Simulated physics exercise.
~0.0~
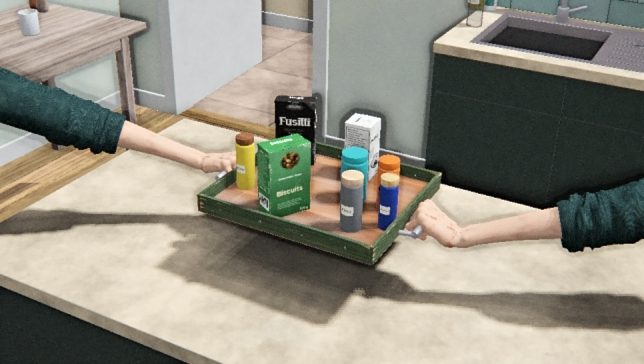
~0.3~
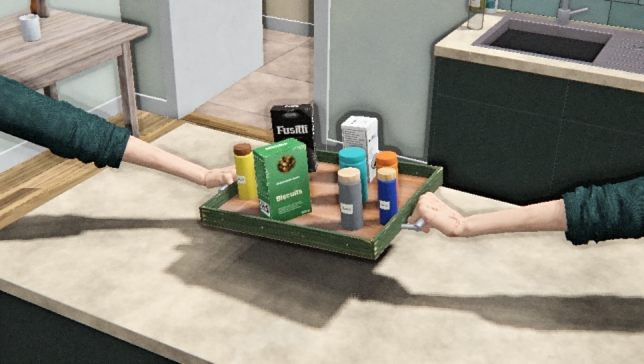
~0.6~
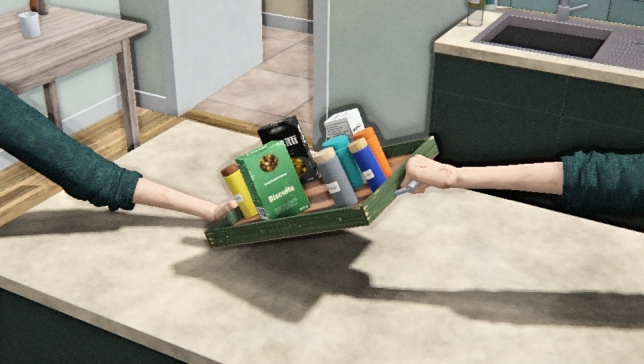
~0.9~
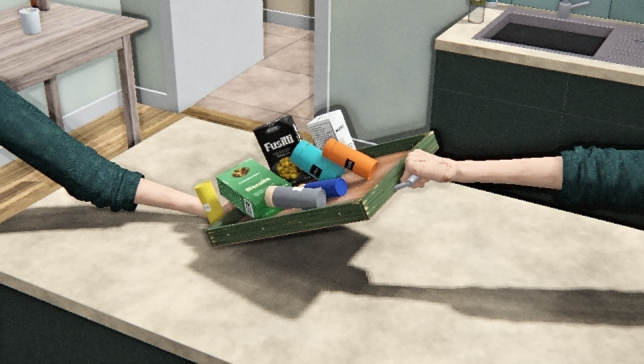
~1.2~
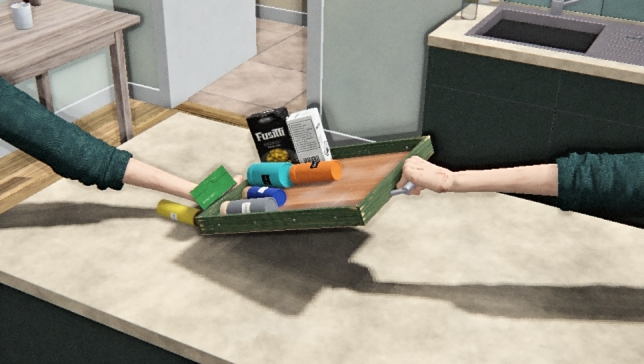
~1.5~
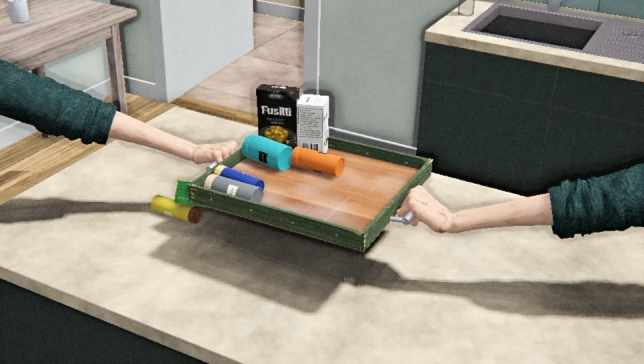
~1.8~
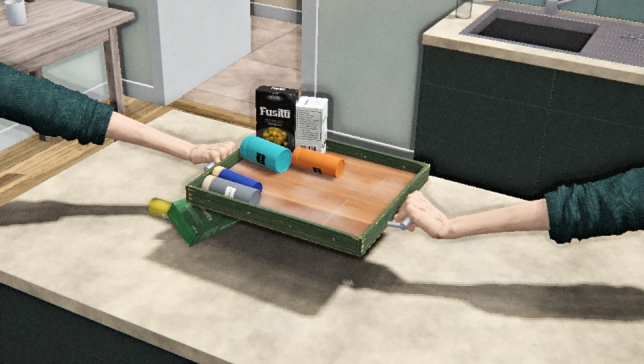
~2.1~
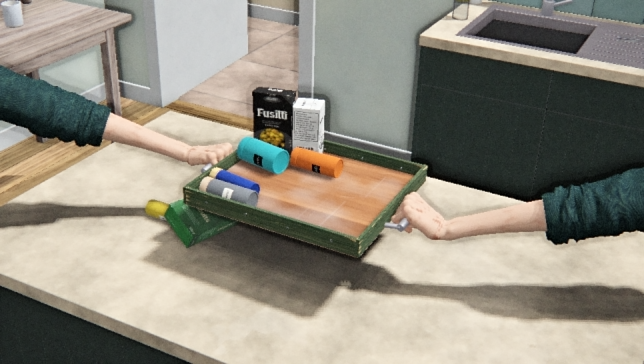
A green-rimmed tray, held by two hands in dark green sleeves, hovers above a pale kitchen counter, seen from slightly above with a sink behind on the right and a wooden table on the left. It carries upright black, white and green packages and yellow, turquoise, orange, grey and blue containers. Its left side dips, and the load leans and topples leftward. The yellow container and green packet slip over the left edge as the tray swings back nearly level. Four containers end lying on it, the black and white boxes standing at the back, the fallen pair on the counter.
